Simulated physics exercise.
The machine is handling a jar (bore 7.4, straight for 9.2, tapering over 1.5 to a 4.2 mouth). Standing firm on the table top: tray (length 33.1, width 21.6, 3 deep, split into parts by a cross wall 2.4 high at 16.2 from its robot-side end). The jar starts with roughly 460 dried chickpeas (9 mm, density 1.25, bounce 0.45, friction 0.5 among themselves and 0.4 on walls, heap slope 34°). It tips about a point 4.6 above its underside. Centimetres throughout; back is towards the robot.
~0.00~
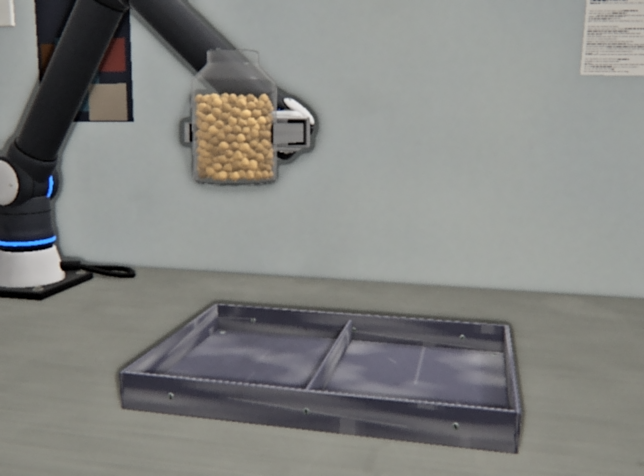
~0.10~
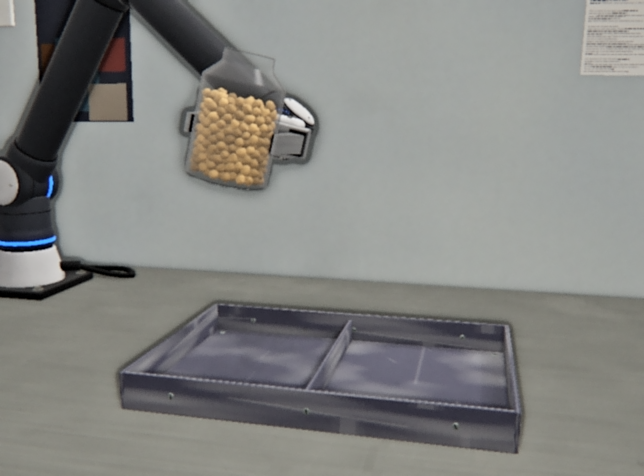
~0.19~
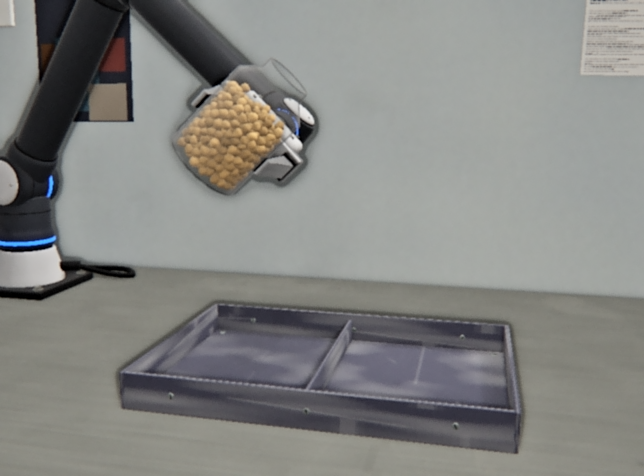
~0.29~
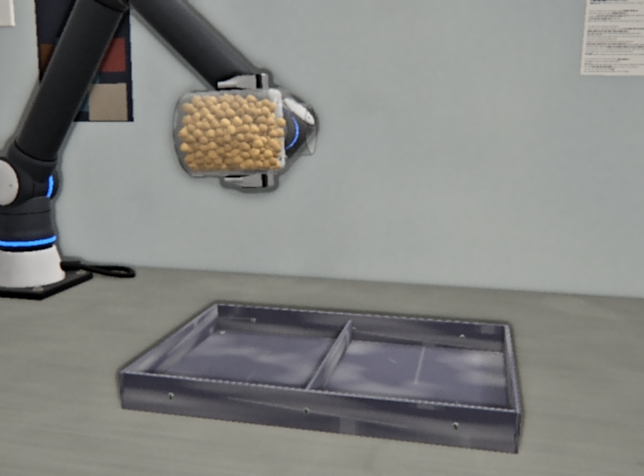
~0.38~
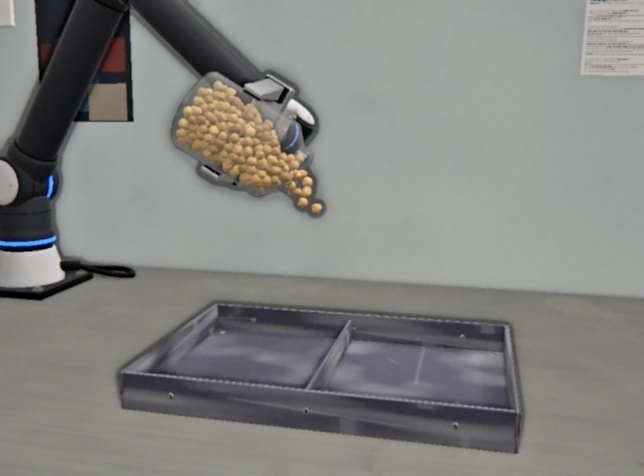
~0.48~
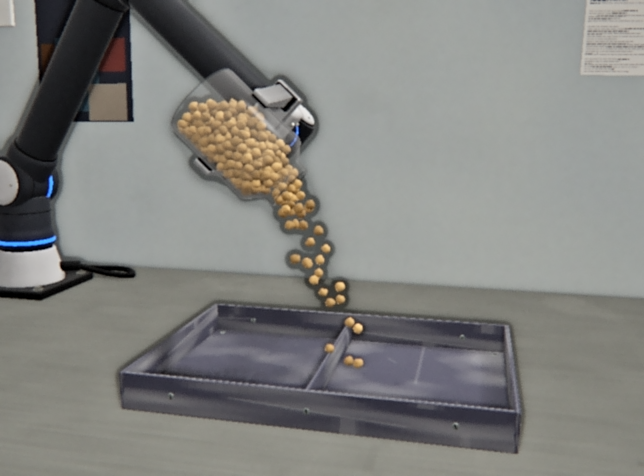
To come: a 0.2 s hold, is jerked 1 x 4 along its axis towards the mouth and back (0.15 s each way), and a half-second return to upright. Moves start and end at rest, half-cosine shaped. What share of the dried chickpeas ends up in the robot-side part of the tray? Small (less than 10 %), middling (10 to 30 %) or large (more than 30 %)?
A middling share, 10 to 30 %, ends in the robot-side part of the tray.
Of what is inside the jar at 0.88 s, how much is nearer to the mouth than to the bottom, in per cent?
Some 80 per cent.
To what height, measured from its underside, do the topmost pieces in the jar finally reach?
Roughly 6.5 cm.
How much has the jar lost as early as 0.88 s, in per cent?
Some 25 per cent.
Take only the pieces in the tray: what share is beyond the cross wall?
About 55 per cent.
After 0.88 s, tipped 133°, highest piece 23 above the table; 338 in the jar, 56 in the robot-side part, 44 in the far-side part, 21 in flight or on a rim.
After 1.28 s, tipped 46°, highest piece 28 above the table; 270 in the jar, 98 in the far-side part, 84 in the robot-side part, 7 in flight or on a rim.
After 1.68 s, upright, highest piece 26 above the table; 270 in the jar, 105 in the far-side part, 84 in the robot-side part.
After 2.38 s, upright, highest piece 26 above the table; 270 in the jar, 105 in the far-side part, 84 in the robot-side part.
At rest, 270 in the jar, 105 in the far-side part, 84 in the robot-side part. That is 18 % in the robot-side part of the tray.
